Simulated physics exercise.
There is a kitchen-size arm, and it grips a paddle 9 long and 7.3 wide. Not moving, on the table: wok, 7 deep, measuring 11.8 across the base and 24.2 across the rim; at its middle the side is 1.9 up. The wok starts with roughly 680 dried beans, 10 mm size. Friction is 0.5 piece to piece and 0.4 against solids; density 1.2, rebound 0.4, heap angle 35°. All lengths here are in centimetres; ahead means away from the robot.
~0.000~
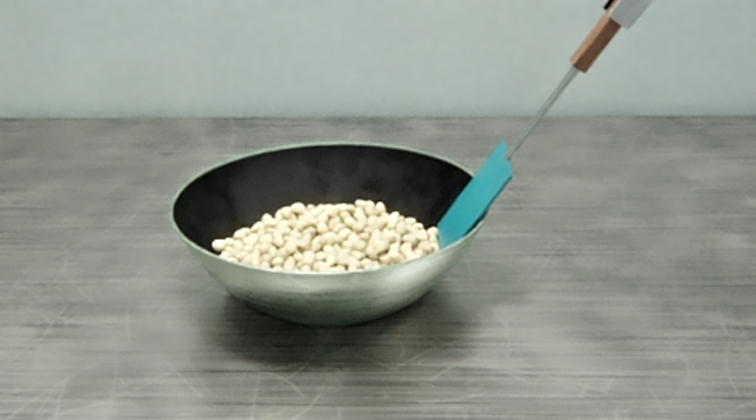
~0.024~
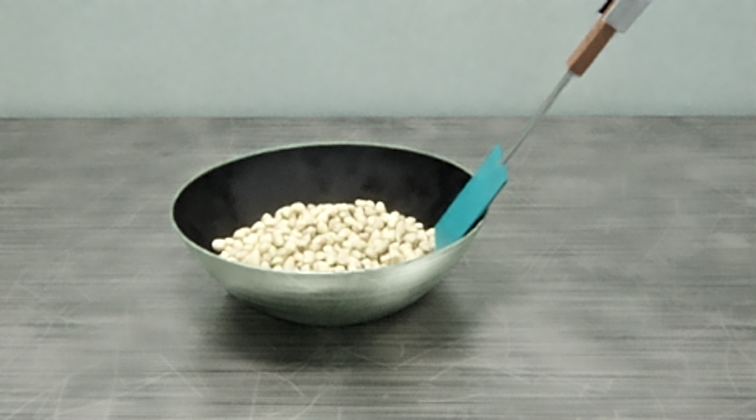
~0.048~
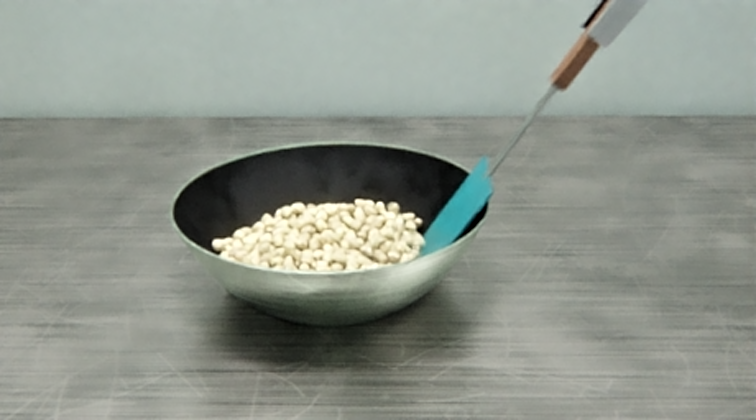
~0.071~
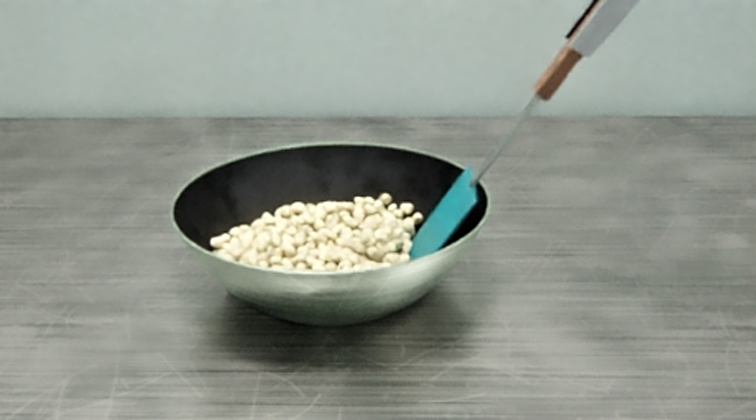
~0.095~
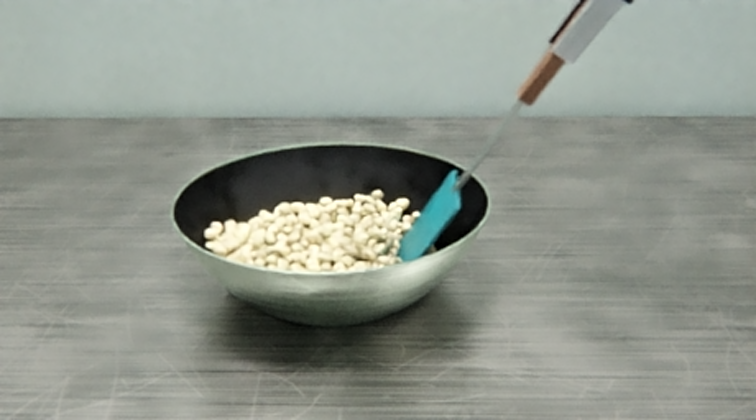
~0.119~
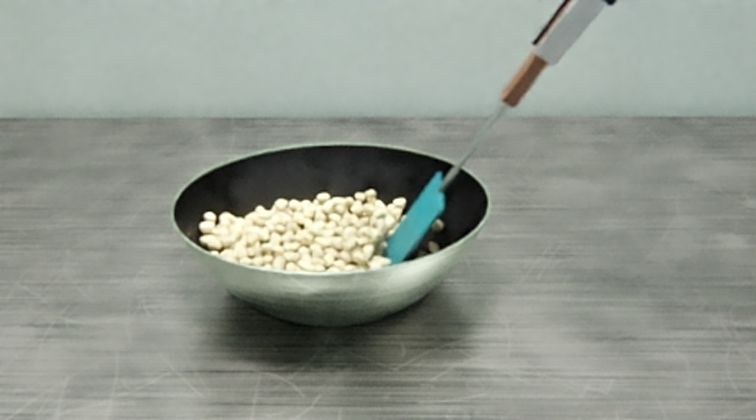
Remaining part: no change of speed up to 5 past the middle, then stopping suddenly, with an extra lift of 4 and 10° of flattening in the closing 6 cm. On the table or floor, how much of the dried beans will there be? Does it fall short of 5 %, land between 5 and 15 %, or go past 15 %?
It falls short of 5 %.
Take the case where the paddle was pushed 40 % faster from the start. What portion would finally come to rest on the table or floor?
Then roughly 0 percent.
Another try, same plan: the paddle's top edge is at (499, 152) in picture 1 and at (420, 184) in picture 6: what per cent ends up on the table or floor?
Close to 0 in a hundred.
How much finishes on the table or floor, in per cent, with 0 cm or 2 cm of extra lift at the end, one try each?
0 and 0 %.
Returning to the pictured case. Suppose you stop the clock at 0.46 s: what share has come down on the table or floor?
Fraction noted: Close to 0 per cent.
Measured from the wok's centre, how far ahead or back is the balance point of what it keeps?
3.5 cm ahead.
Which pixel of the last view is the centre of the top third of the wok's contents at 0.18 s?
I'd put it close to (266, 238) in the last picture.
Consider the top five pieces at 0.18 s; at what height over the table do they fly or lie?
Roughly 6 centimetres.
After 0.18 s, sloping 55°, highest piece 6 above the table; 685 in the wok.
After 0.24 s, sloping 50°, highest piece 6 above the table; 685 in the wok.
After 0.46 s, sloping 46°, highest piece 7 above the table; 685 in the wok.
After 1.51 s, sloping 46°, highest piece 6 above the table; 685 in the wok.
At rest, 685 in the wok. That is 0 % on the table or floor.
